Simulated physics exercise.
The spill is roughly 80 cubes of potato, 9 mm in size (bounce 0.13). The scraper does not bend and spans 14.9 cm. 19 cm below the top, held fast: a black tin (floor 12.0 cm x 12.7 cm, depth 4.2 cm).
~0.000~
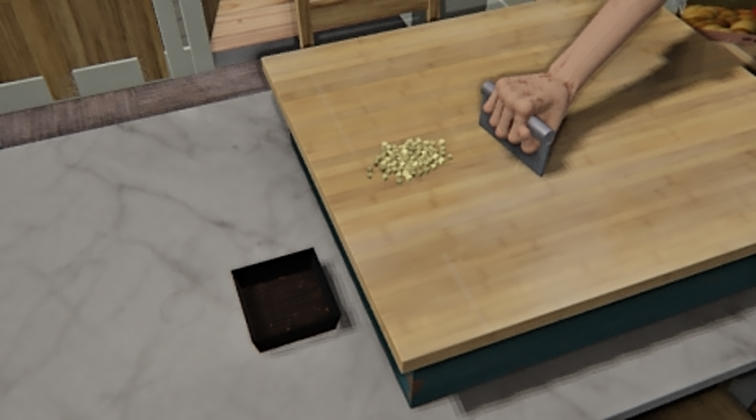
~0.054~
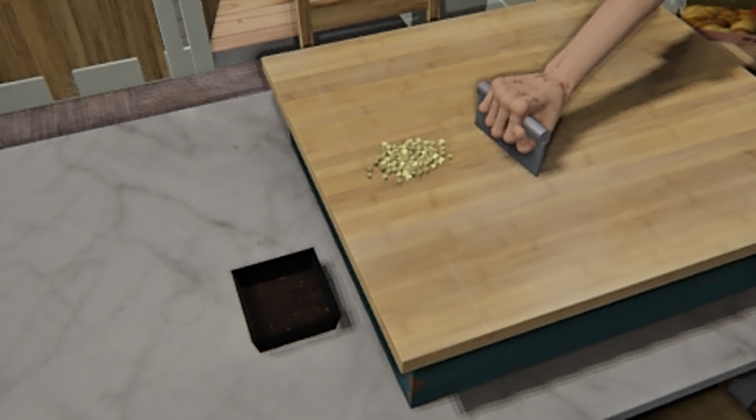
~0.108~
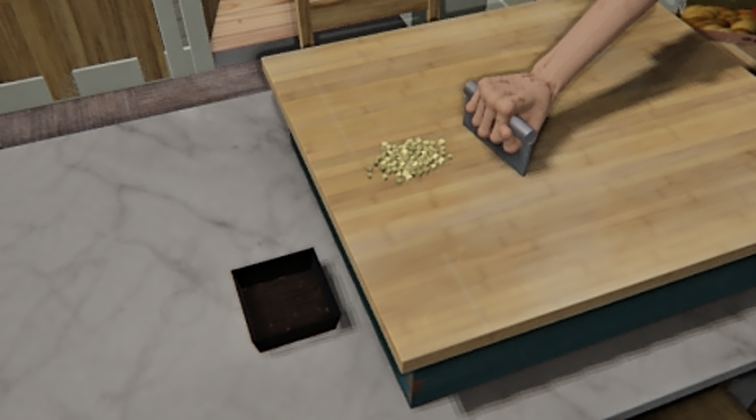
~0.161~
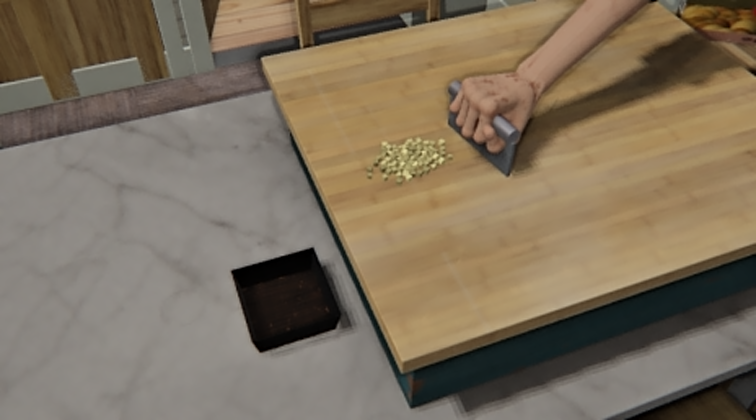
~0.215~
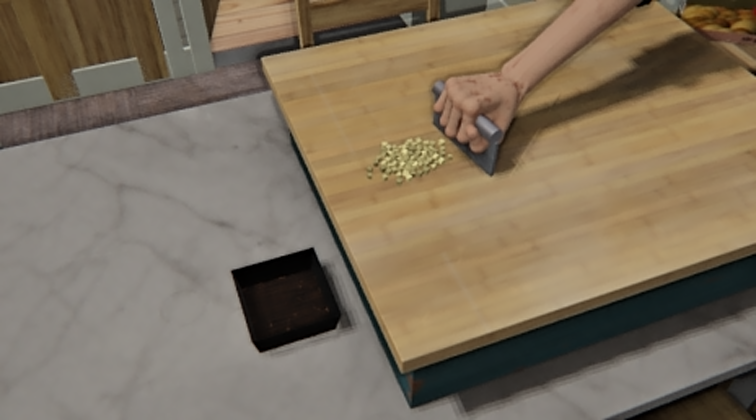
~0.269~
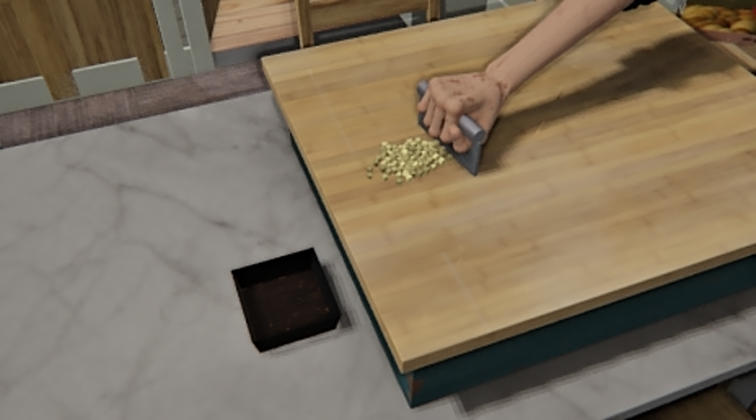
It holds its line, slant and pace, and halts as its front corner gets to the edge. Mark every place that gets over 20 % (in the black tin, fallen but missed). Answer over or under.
Black tin: Under, missed: Over.
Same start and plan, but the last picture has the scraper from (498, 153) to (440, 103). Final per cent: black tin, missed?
Black tin 20, missed 35.
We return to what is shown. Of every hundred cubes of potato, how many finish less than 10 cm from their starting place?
Some 30 per cent.
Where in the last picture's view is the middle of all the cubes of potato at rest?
At about (330, 182).
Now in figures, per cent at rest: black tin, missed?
Black tin 10; missed 25.
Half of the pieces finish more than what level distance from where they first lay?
Roughly 16 cm.
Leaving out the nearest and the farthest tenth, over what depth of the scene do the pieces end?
Roughly 14 cm.
Then, at 0.51 s, scraper 21 cm from its start, spill 12 cm wide; still on top 100 %.
After 0.76 s, scraper 30 cm from its start, spill 15 cm wide; off the edge, not caught 10 %, still on top 90 %.
After 0.97 s, scraper 30 cm from its start, spill 16 cm wide; black tin 10 %, off the edge, not caught 25 %, still on top 65 %.
At rest (2.2 s), black tin 10 %, fallen but missed 25 %, still on top 65 %.
